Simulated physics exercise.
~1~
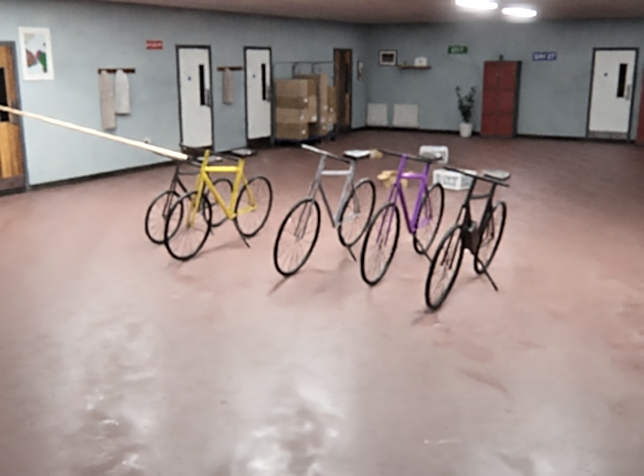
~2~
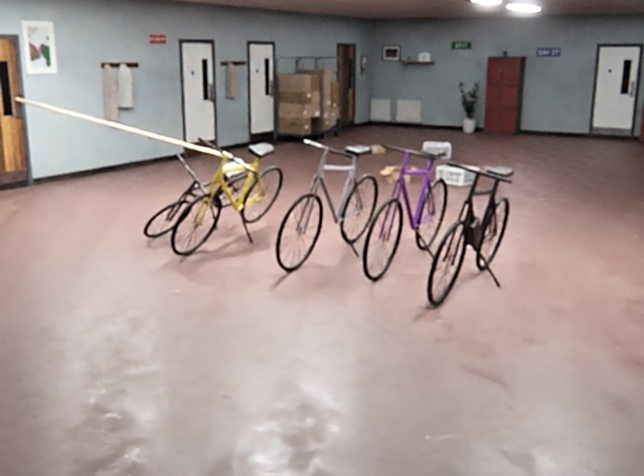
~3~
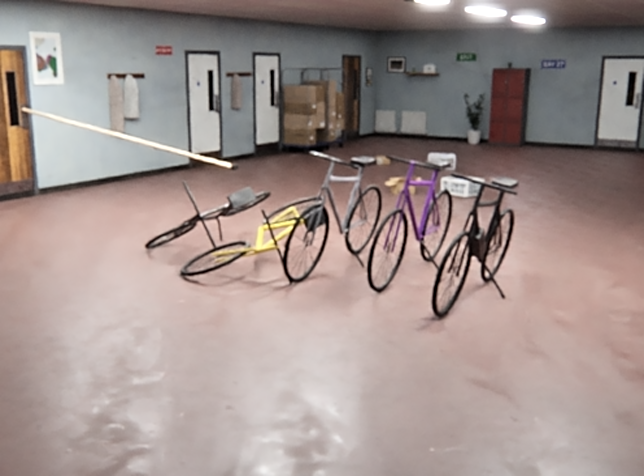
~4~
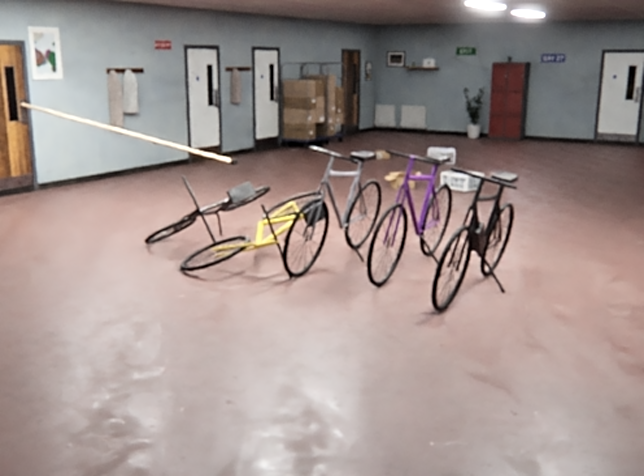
Five bicycles stand in a row across the reddish, glossy floor of a large room with pale blue-grey walls, doors and stacked boxes behind, seen from slightly above by a gently swaying camera. A dark one is at the far left, then yellow, grey, purple and black. A long pale pole reaching in from the left pushes rightward against the leftmost pair. The dark bicycle and the yellow one tip over to the right, the yellow ending low beside the grey bicycle's wheel. The pole stops above them, while the grey, purple and black bicycles remain standing.
